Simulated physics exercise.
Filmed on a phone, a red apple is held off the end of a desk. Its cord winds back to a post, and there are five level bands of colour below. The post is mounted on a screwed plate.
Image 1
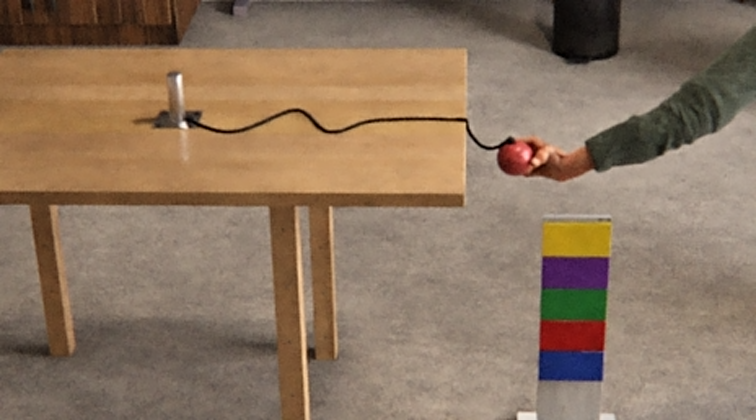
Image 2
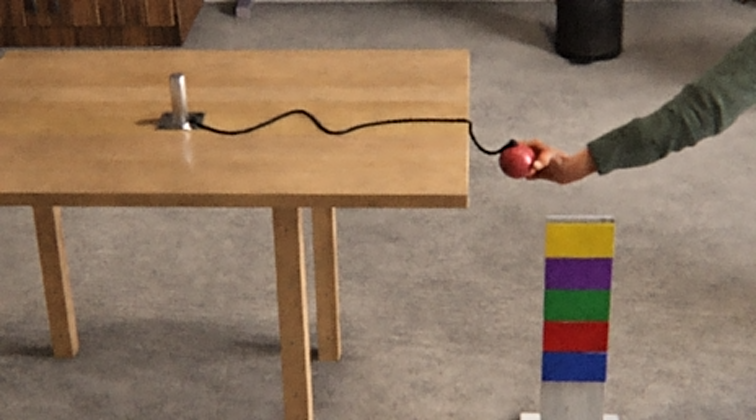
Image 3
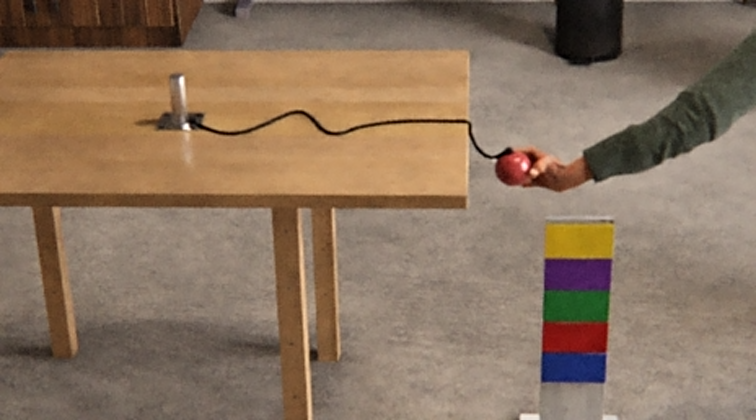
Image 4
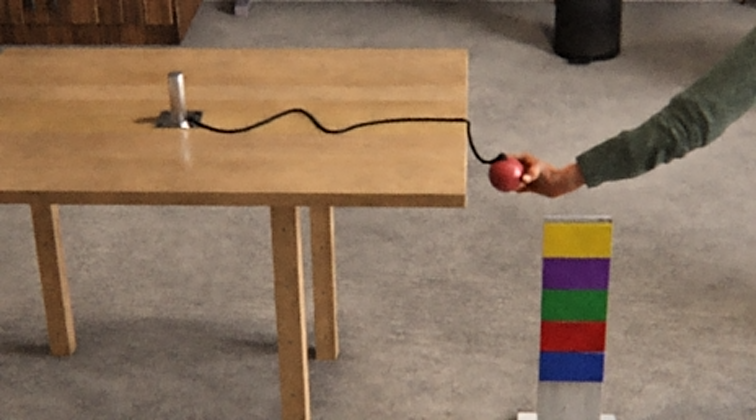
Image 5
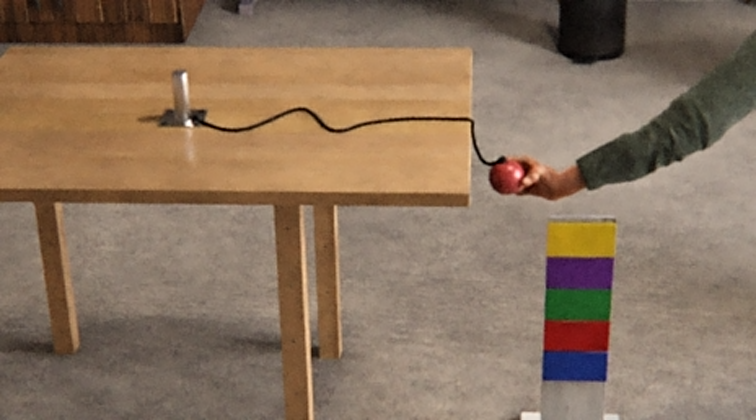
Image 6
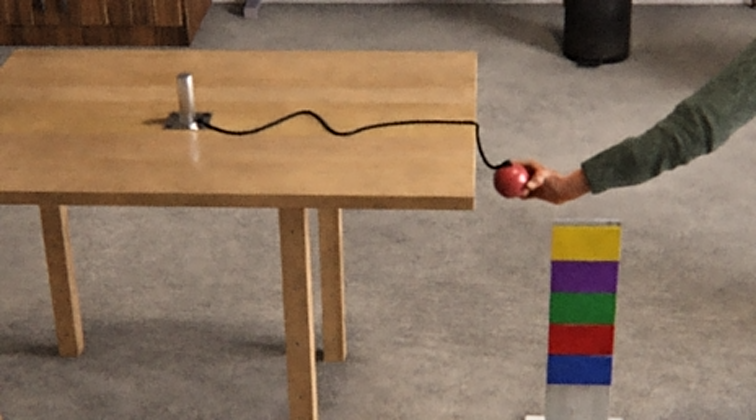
In a room with a grey floor, a hand holds a red ball-like object just off the right end of a wooden table, its dark cord winding back to a metal post, with coloured bands standing below. The hand lowers the object slightly, drawing it a little left toward the table, and keeps gripping it.
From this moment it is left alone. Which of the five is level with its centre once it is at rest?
Purple.
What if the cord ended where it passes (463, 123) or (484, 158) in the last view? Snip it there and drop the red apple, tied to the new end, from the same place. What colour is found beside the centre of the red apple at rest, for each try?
Per try - 1: None, it hangs higher; 2: Yellow.
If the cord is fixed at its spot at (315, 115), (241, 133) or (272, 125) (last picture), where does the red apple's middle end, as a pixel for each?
In order of the tries: About (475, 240), then (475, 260), then (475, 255).
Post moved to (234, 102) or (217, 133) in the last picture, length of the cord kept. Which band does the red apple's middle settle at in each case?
First try: Green; second try: Green.
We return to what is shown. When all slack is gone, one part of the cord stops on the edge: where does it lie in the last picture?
The point sits close to (402, 123).
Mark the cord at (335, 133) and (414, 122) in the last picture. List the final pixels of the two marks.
Roughly at (401, 123), and the other roughly at (477, 138).
Soon after, apple near (505, 271); level with purple.
Then, apple near (455, 262); level with purple.
Further on, apple near (484, 270); level with purple.
At rest, apple near (476, 270); level with purple. The purple one.
